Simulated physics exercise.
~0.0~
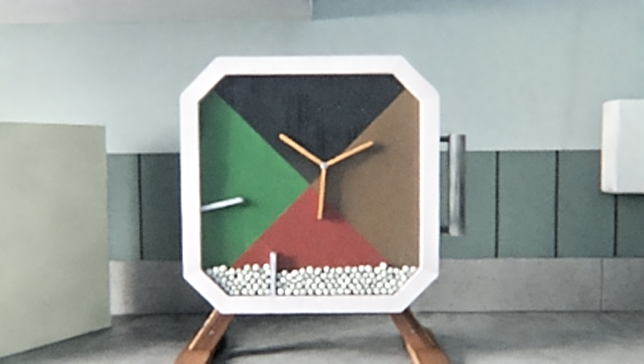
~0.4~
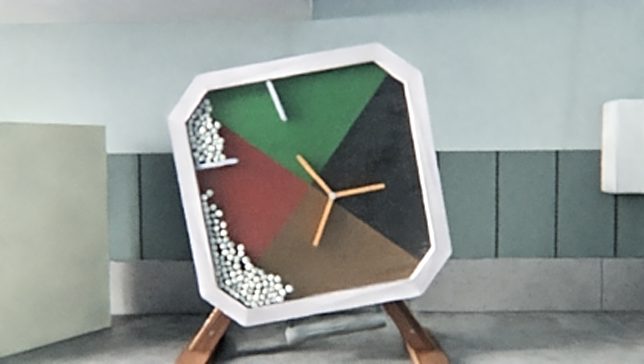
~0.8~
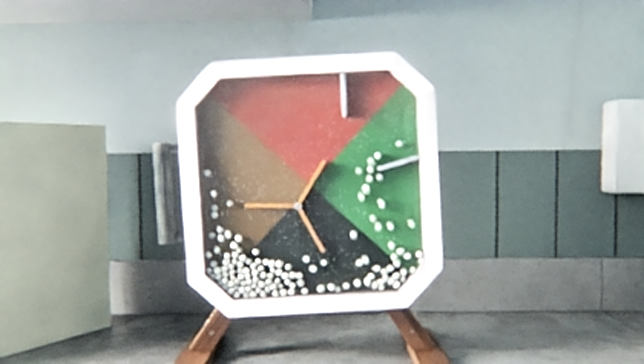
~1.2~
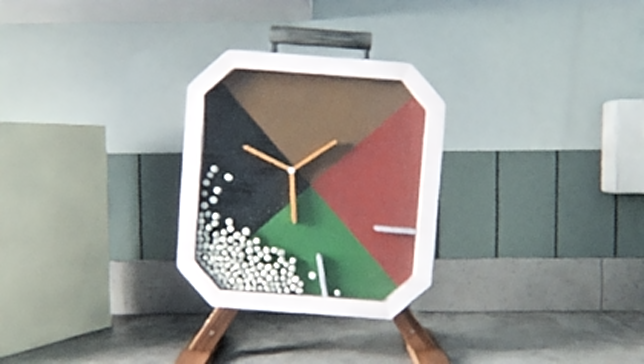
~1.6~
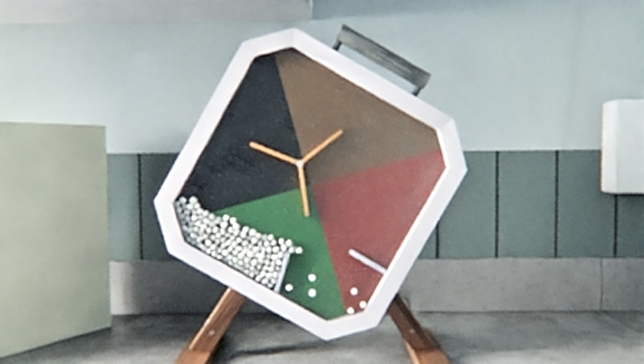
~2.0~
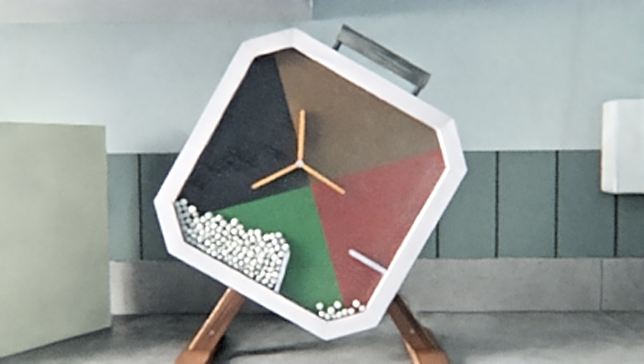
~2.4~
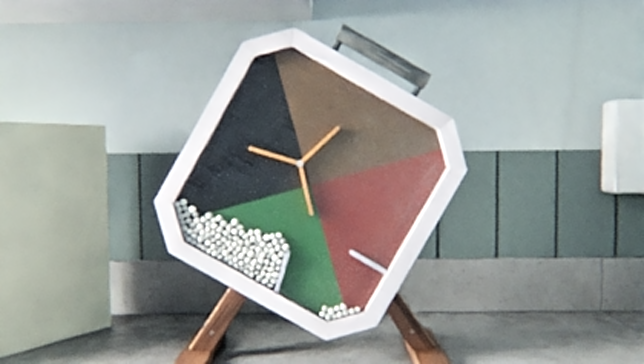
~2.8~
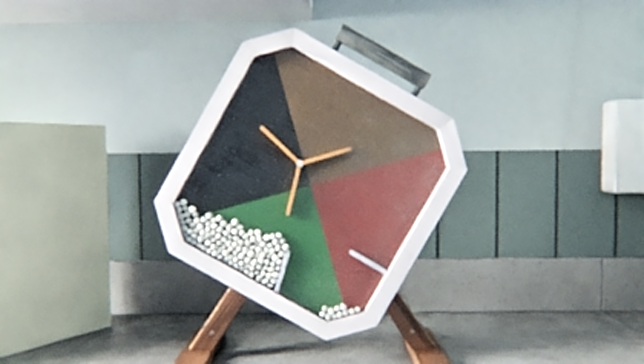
At first, an upright white-framed case stands on wooden legs, with small white beads lying along its bottom edge beneath green, black, brown and red wedges. The case turns clockwise, carrying the beads up the left side, where some rest above a short white bar. As it tips upside down, beads scatter down over the green wedge while most gather at lower left. It keeps turning until its handle is on top, then goes a little further and stops tilted. A few last beads drop, leaving a large heap mostly on green and a small cluster at the bottom, while the orange three-armed piece still turns.
